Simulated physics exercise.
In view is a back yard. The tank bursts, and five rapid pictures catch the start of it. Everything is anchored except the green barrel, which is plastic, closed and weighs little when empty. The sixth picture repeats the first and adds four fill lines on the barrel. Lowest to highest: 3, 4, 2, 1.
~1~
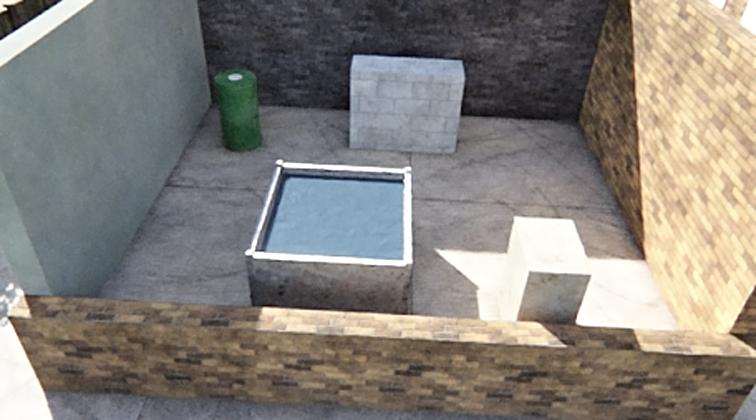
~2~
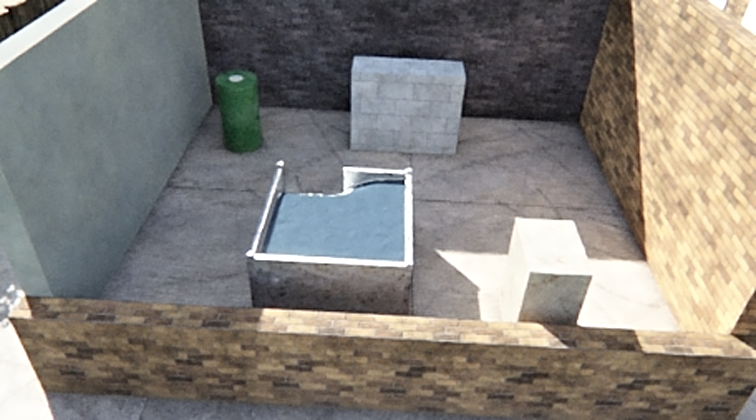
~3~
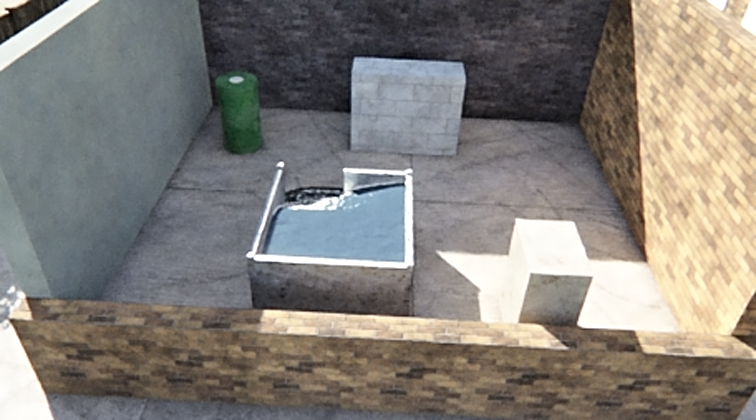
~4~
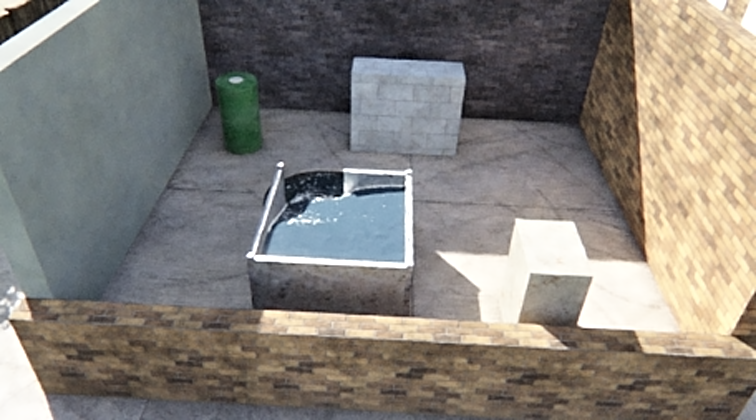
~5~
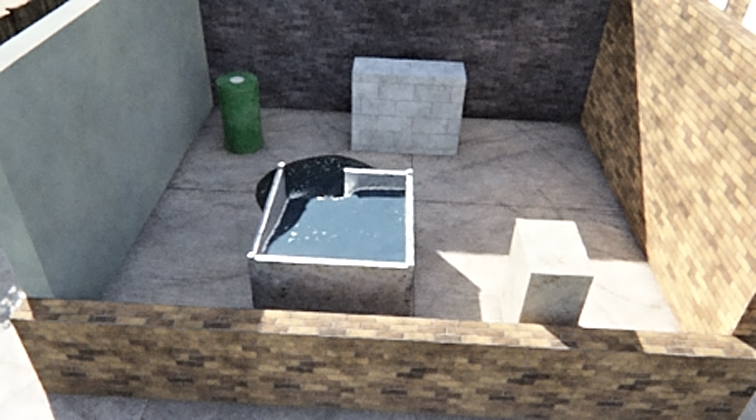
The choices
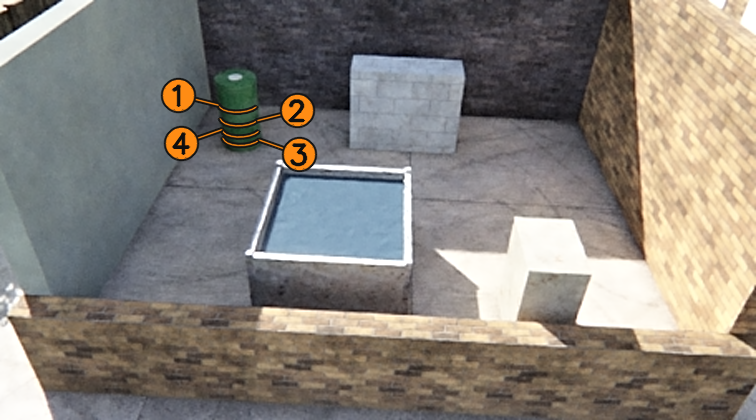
At first, a square tank brimming with water stands in a walled back yard, near a green barrel and a block wall. Then a gap appears at the left of its far side and water pours out through it, the level inside dropping as a dark pool spreads over the ground behind.
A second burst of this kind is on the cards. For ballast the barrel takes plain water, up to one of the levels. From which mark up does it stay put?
The limit is 4.
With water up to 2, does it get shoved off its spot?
No, that is safe.
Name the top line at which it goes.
That would be 3.
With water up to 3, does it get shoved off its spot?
Yes.
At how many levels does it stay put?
Three of them.
In orange, 1 at (234, 112); 2 at (235, 125); 3 at (238, 145); 4 at (237, 137); from the bottom up 3, 4, 2, 1.
With 1, it does not move.
With 2, it does not move.
With 3, it is pushed about 3 times its own width away.
With 4, it does not move.
